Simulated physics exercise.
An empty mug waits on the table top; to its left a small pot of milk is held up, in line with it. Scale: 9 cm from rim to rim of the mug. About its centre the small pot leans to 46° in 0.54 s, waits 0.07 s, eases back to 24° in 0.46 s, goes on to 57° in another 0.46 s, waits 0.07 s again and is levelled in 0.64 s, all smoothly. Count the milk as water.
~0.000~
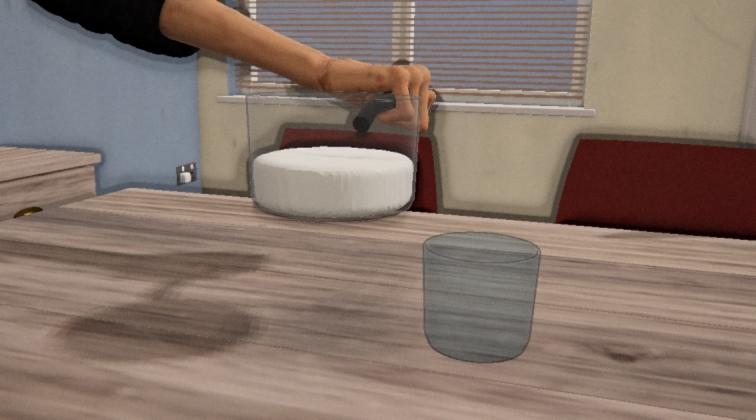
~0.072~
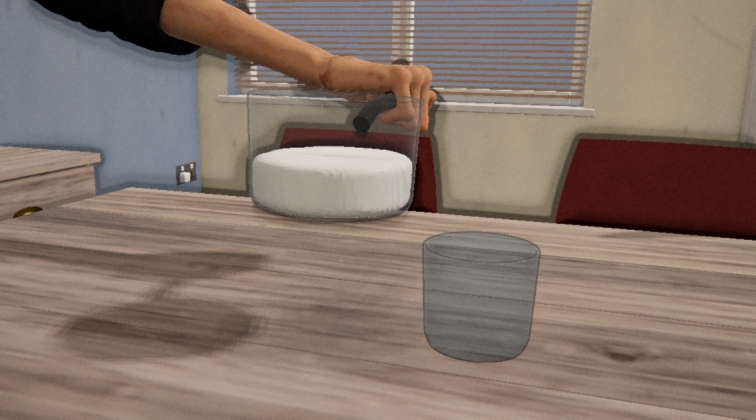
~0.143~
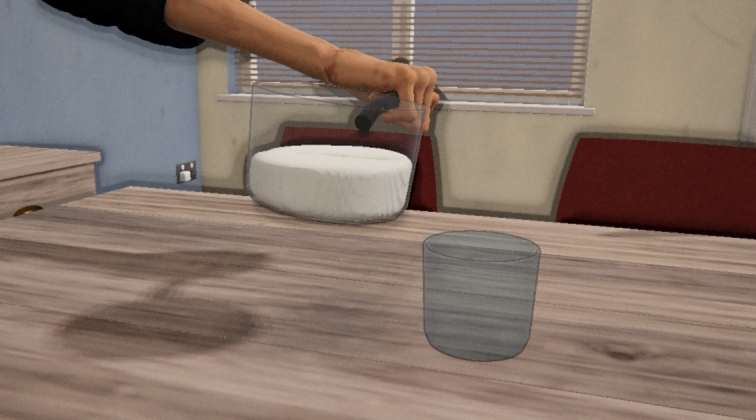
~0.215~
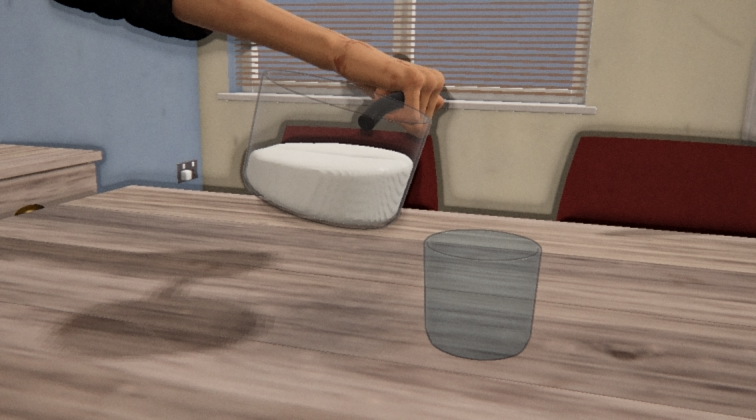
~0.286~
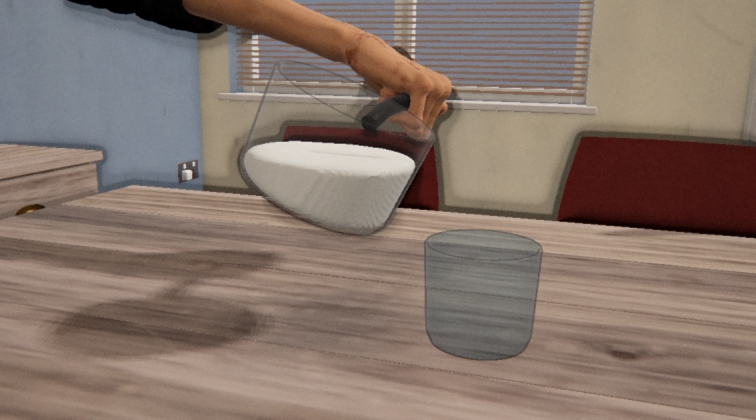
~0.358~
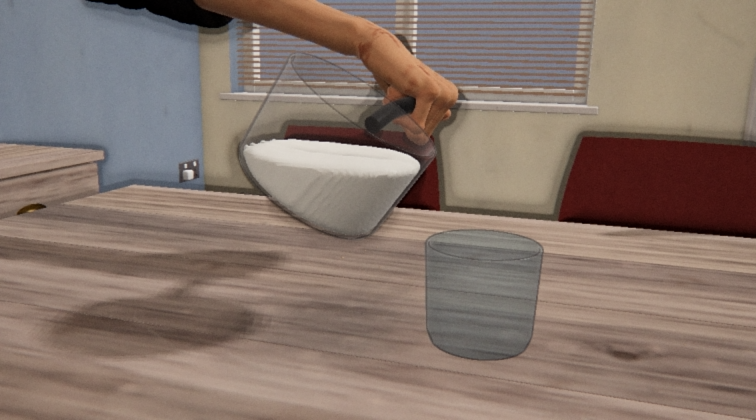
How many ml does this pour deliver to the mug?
About 155 ml.
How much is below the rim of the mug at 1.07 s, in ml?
Close to 40 ml.
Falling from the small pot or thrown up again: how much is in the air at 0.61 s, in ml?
Close to 25 ml.
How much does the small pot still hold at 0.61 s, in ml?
About 500 ml.
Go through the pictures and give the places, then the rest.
Tilt 0°; pouring edge (416, 102); surface from (266, 154) to (411, 162); the mug's rim runs from (426, 244) to (539, 255), in the first picture.
Tilt 2°; pouring edge (418, 104); surface from (264, 153) to (411, 162), in the second picture.
Tilt 8°; pouring edge (422, 113); surface from (264, 152) to (411, 162), in the third picture.
Tilt 16°; pouring edge (427, 126); surface from (262, 150) to (412, 163), in the fourth picture.
Tilt 25°; pouring edge (430, 142); surface from (258, 146) to (416, 163), in the fifth picture.
Tilt 34°; pouring edge (431, 158); surface from (259, 143) to (421, 164), in the sixth picture.
By 0.61 s the tilt is 46° and the mug has 5 ml, the small pot 500 ml, and 0 ml is on the table top.
By 1.07 s the tilt is 24° and the mug has 45 ml, the small pot 480 ml, and 0 ml is on the table top.
By 1.60 s the tilt is 57° and the mug has 90 ml, the small pot 400 ml, and 0 ml is on the table top.
By 2.06 s the tilt is 11° and the mug has 155 ml, the small pot 370 ml, and 0 ml is on the table top.
At rest the mug has 155 ml, the small pot 370 ml, and 0 ml is on the table top.
